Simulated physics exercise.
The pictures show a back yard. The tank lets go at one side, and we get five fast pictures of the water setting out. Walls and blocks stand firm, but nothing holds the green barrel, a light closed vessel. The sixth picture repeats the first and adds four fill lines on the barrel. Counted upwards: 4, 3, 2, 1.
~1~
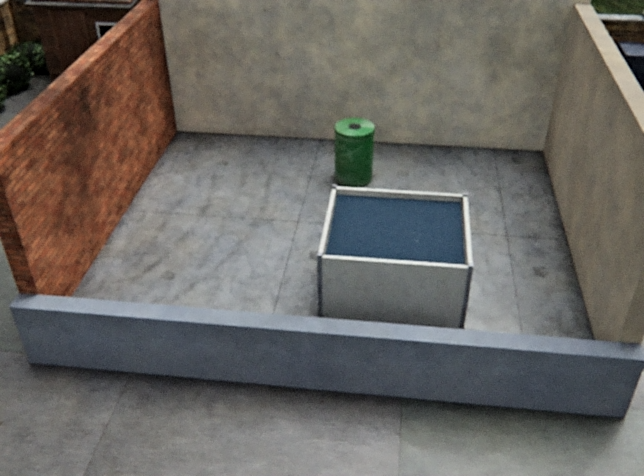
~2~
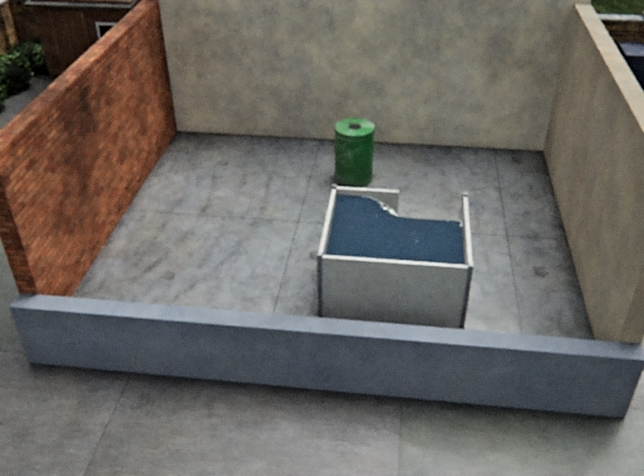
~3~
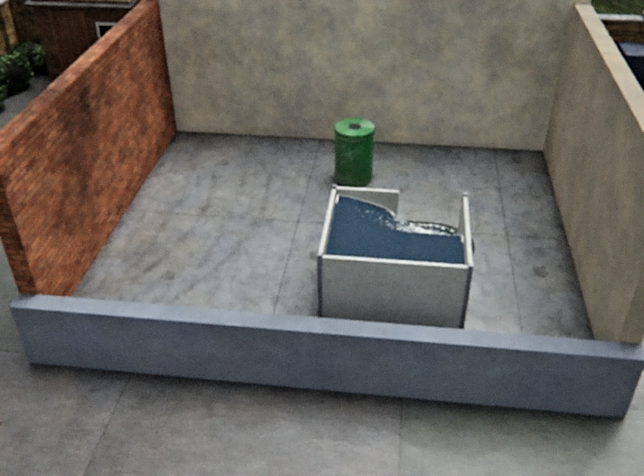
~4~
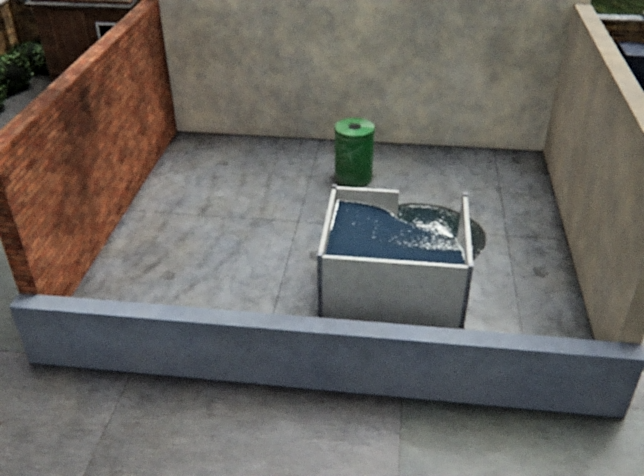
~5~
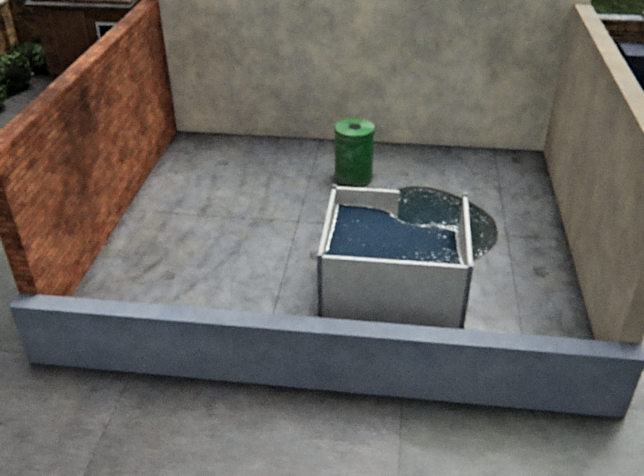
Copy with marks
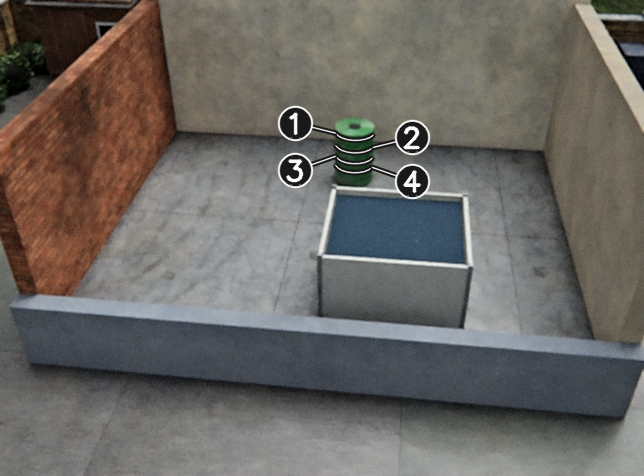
A square tank of dark water stood full in a walled yard near a green barrel, then its water poured out through a gap at the back right and spread across the ground behind it.
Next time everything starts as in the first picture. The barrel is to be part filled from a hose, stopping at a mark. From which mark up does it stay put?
I would pick line 4.
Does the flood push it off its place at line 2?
No.
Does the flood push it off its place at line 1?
No, that is safe.
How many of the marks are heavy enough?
All of the four.
In white, 1 at (353, 140); 2 at (353, 152); 3 at (352, 163); 4 at (352, 172); from the bottom up 4, 3, 2, 1.
With 1, it does not move.
With 2, it does not move.
With 3, it does not move.
With 4, it does not move.
